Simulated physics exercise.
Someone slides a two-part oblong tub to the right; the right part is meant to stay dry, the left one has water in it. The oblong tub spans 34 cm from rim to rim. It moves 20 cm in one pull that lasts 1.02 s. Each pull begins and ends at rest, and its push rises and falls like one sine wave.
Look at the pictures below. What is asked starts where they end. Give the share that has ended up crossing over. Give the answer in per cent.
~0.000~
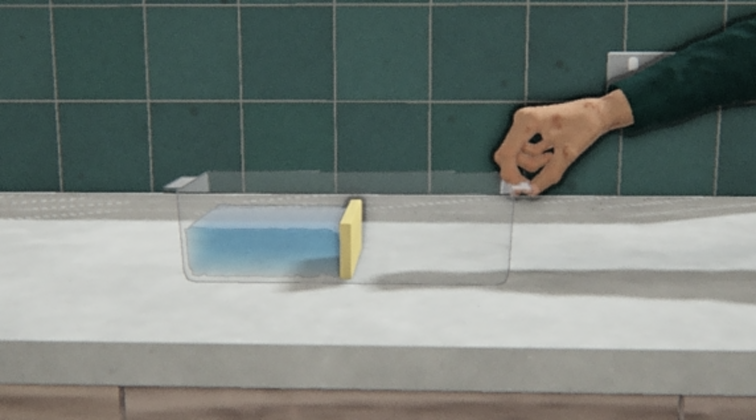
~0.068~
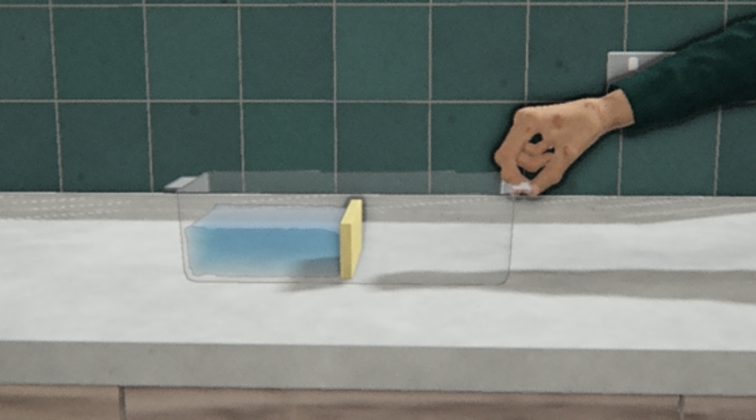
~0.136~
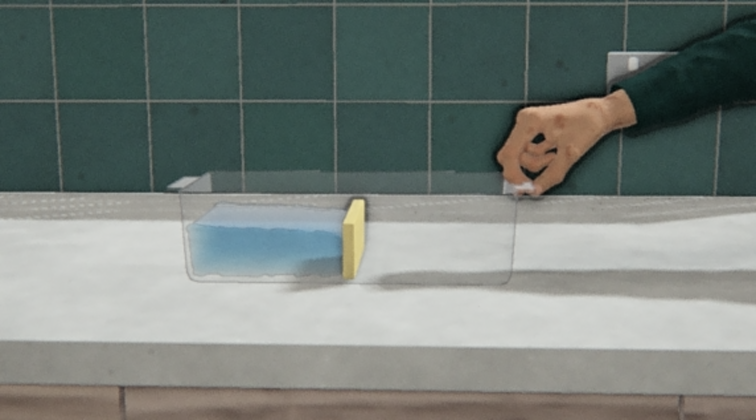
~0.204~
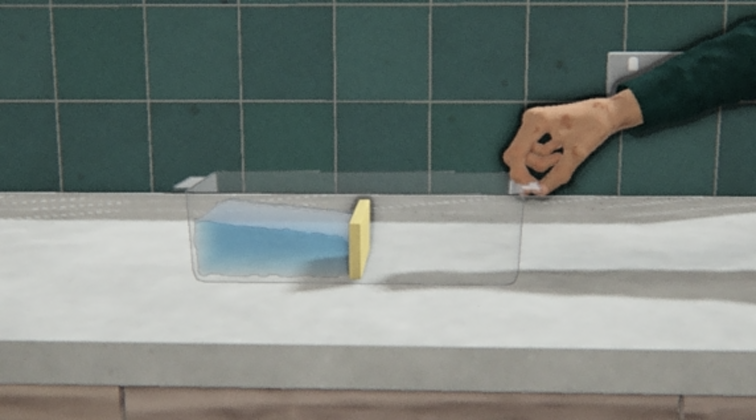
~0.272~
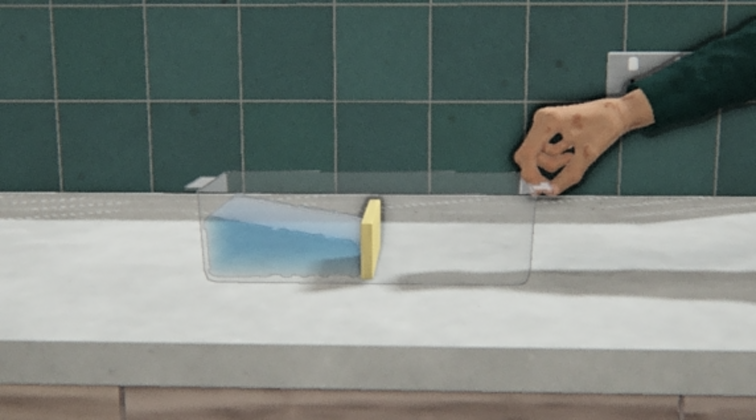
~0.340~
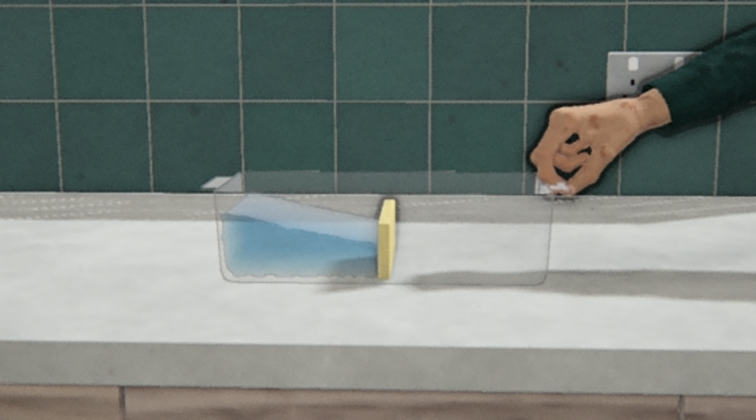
Around 3 out of 100.
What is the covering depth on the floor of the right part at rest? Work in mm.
Some 2 mm deep.
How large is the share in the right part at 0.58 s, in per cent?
Roughly 0 per cent.
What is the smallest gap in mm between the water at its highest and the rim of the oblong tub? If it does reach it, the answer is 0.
Around 25 mm at the peak.
Then, 0.58 s in, it has gone 13 cm; 0 per cent is on the right side and 0 is out of the oblong tub.
Then, 0.83 s in, it has gone 19 cm; 2 per cent is on the right side and 0 is out of the oblong tub.
Then, 1.08 s in, it has gone 20 cm; 3 per cent is on the right side and 0 is out of the oblong tub.
Then, 1.32 s in, it has gone 20 cm; 3 per cent is on the right side and 0 is out of the oblong tub.
Finally, 3 per cent is on the right side and 0 is out of the oblong tub.
